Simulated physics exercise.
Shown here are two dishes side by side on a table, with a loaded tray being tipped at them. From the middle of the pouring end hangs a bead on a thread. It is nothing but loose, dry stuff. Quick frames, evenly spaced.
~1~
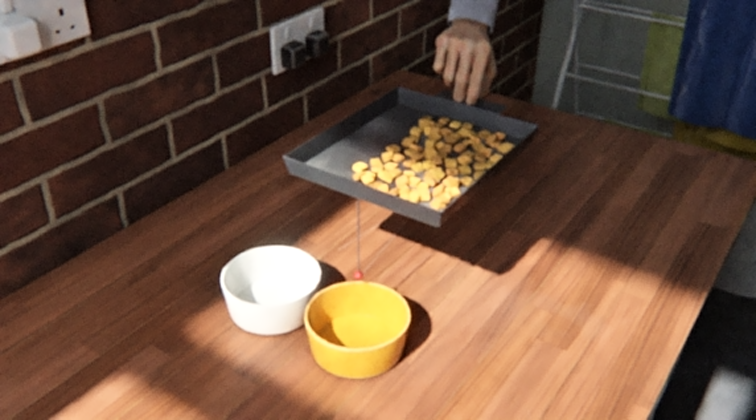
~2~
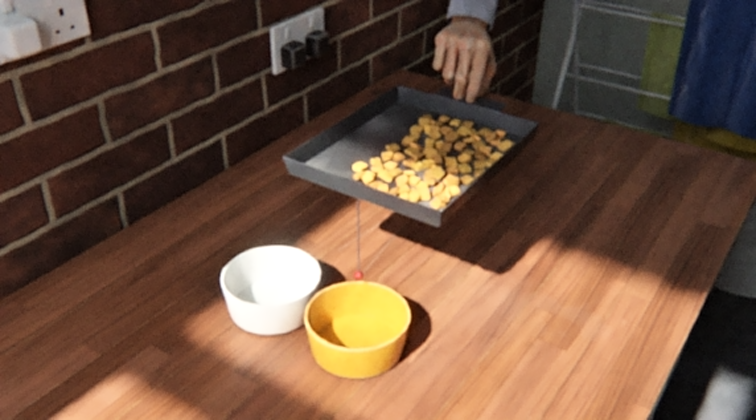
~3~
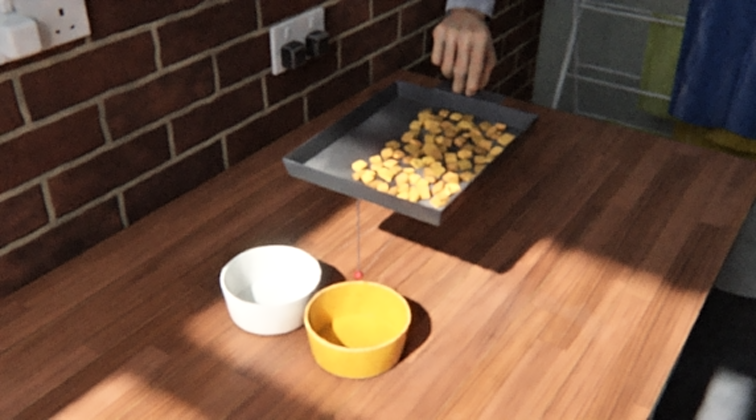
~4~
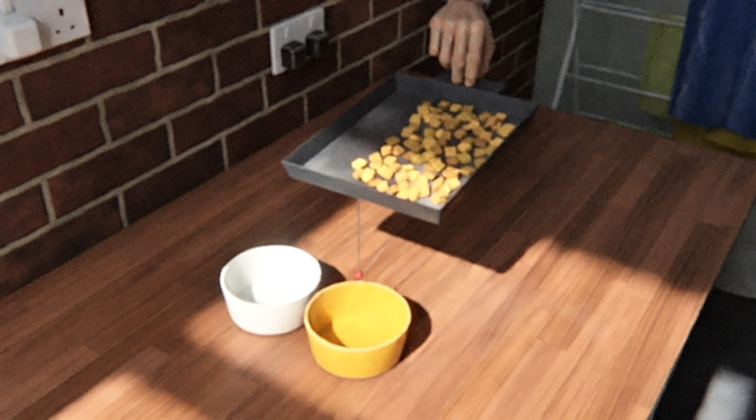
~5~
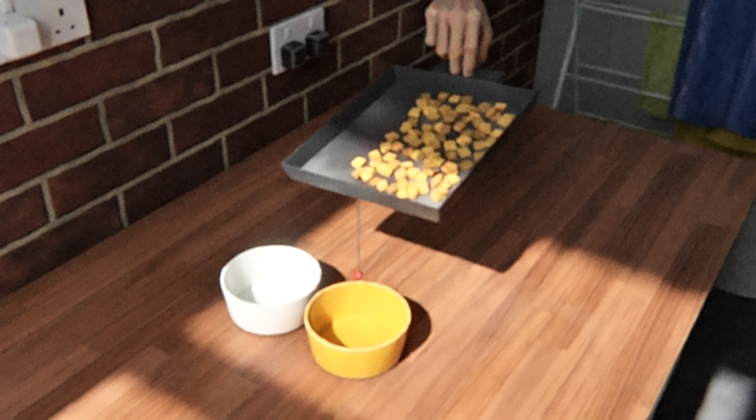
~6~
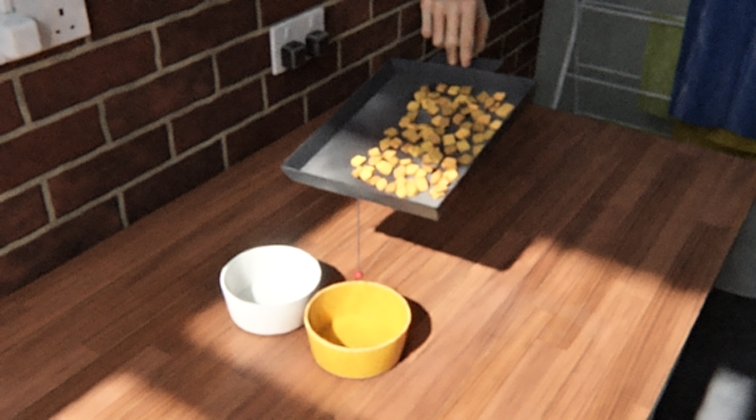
On a wooden counter beside a dark brick wall with sockets, seen from above at an angle, sunlight and shadow cross the surface. A hand is at the far end of a dark tray of golden cereal squares, above a white dish at left and a yellow one at right, with a red bead hanging on a thread. The hand and the tray's far end rise gradually, steepening its slant toward the dishes, while the squares shift little within it and the camera stays still.
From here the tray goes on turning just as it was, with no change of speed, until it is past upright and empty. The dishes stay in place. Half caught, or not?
Basically it's a mostly caught load, that one.
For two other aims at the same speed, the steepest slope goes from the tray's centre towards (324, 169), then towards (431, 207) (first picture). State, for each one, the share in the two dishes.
40 and 10 per cent, in that order.
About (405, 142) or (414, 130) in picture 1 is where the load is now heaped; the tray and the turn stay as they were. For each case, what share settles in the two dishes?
90 per cent for the first try, 90 per cent for the second.
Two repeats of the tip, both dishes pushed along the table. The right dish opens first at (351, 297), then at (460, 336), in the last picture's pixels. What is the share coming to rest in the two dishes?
Roughly 90% first, roughly 20% second.
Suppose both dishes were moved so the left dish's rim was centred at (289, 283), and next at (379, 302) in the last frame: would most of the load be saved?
A majority, then a minority.
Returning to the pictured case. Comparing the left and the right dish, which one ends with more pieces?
The fuller one is the left side.
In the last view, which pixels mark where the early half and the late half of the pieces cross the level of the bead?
First part (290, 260), rest (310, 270).
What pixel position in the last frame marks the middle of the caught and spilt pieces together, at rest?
Close to (282, 305) in the last view.
Shortly afterwards, tray tipped steeply; the whole lot on the tray.
Next, tray tipped right over; the bulk on the tray; only a few in the right dish; a little in the left dish; a little in the air.
Some moments later, tray tipped past a quarter turn; near a quarter in the right dish; near two thirds in the left dish; a little outside both.
In the end, tray tipped past a quarter turn; near a quarter in the right dish; near two thirds in the left dish; a little outside both.
